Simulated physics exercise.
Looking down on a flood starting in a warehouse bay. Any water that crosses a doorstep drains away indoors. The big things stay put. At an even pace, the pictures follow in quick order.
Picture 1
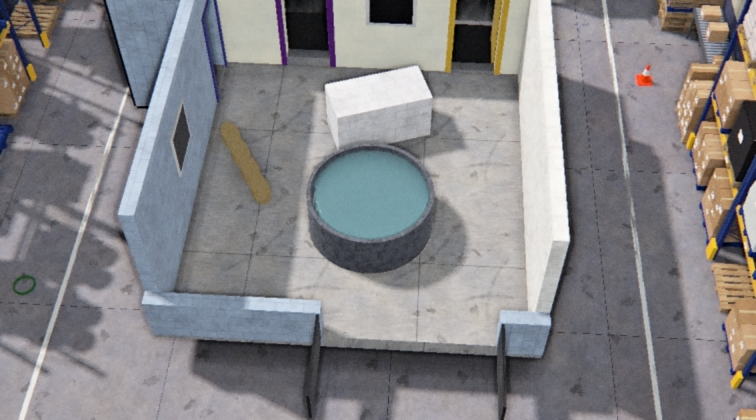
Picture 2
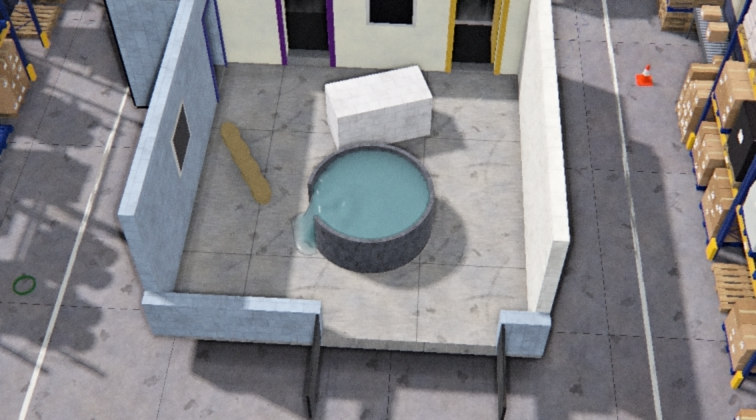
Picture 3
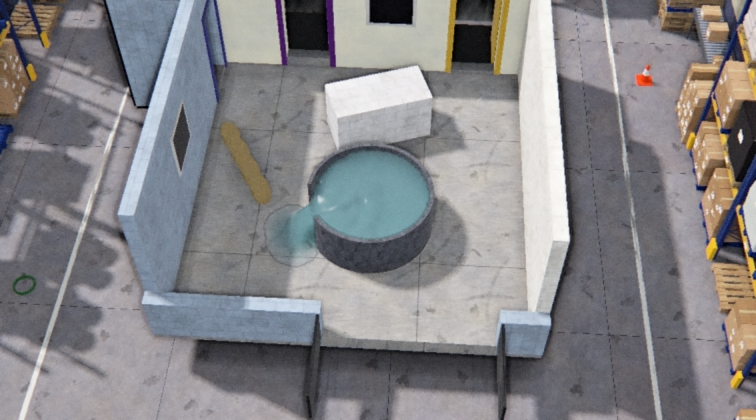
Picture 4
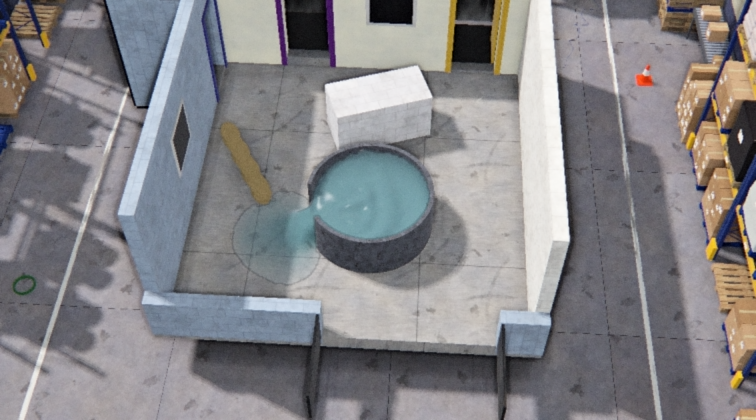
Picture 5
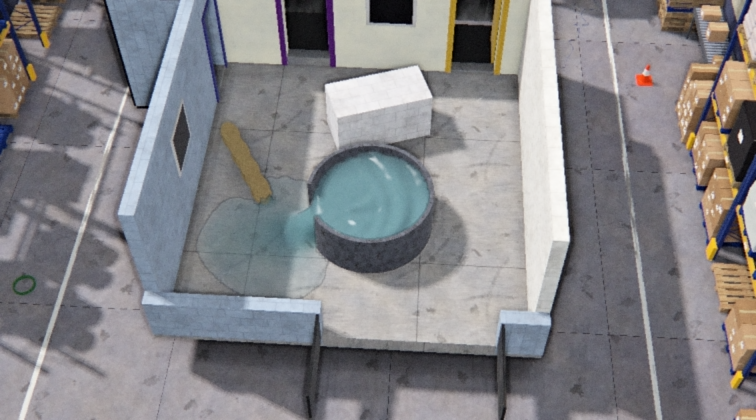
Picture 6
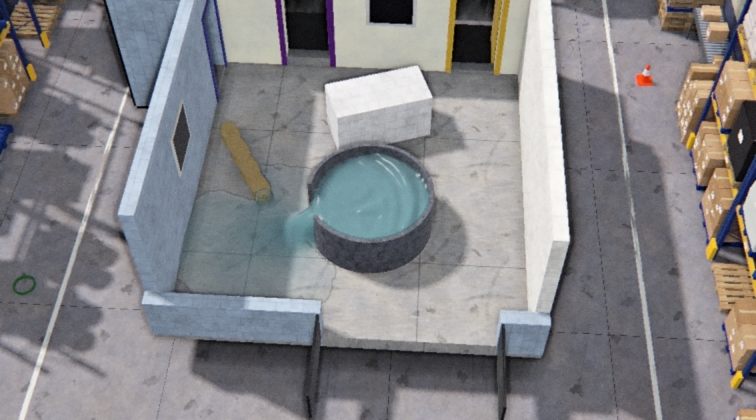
To begin with, a round dark-walled pool of still, blue-green water stands in a walled bay beside a white block and a tan plank. Water then pours from the pool's left side, rippling the surface inside, and spreads steadily across the floor, past the plank's lower end toward the blue walls.
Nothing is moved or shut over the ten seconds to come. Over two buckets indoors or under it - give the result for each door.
As I see it, the yellow door will get two buckets at most; the purple door will get two buckets at most; the blue door will get two buckets at most.
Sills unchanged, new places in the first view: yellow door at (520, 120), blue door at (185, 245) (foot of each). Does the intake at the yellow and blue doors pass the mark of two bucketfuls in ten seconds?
Yellow stays under, blue goes over.
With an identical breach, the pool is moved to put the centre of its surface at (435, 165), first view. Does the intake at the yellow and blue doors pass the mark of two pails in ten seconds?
Yellow door falls short; blue door tops the limit.
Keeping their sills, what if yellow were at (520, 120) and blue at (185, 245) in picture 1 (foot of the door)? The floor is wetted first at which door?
I'd go with the blue-painted one.
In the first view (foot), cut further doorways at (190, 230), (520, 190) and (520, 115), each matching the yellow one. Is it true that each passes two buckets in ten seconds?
Well, the first one overshoots, the next doesn't reach it, and the last doesn't reach it.
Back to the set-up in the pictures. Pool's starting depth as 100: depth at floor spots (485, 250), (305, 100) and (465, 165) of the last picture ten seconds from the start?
Roughly 8 per cent, 4 per cent and 2 per cent.
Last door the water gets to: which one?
My pick is the door marked yellow.
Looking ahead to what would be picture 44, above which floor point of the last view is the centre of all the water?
Close to pixel (310, 222).
A moment on, water covers 25 % of the floor; the yellow door not reached, the purple door not reached, the blue door not reached.
Next, water covers 30 % of the floor; the yellow door not reached, the purple door not reached, the blue door not reached.
Then, water covers 40 % of the floor; the yellow door not reached, the purple door wet at the sill, nothing in, the blue door wet at the sill, nothing in.
Later, water covers 70 % of the floor; the yellow door wet at the sill, nothing in, the purple door wet at the sill, nothing in, the blue door under two buckets in.
In the end, water covers 95 % of the floor; the yellow door wet at the sill, nothing in, the purple door wet at the sill, nothing in, the blue door under two buckets in.
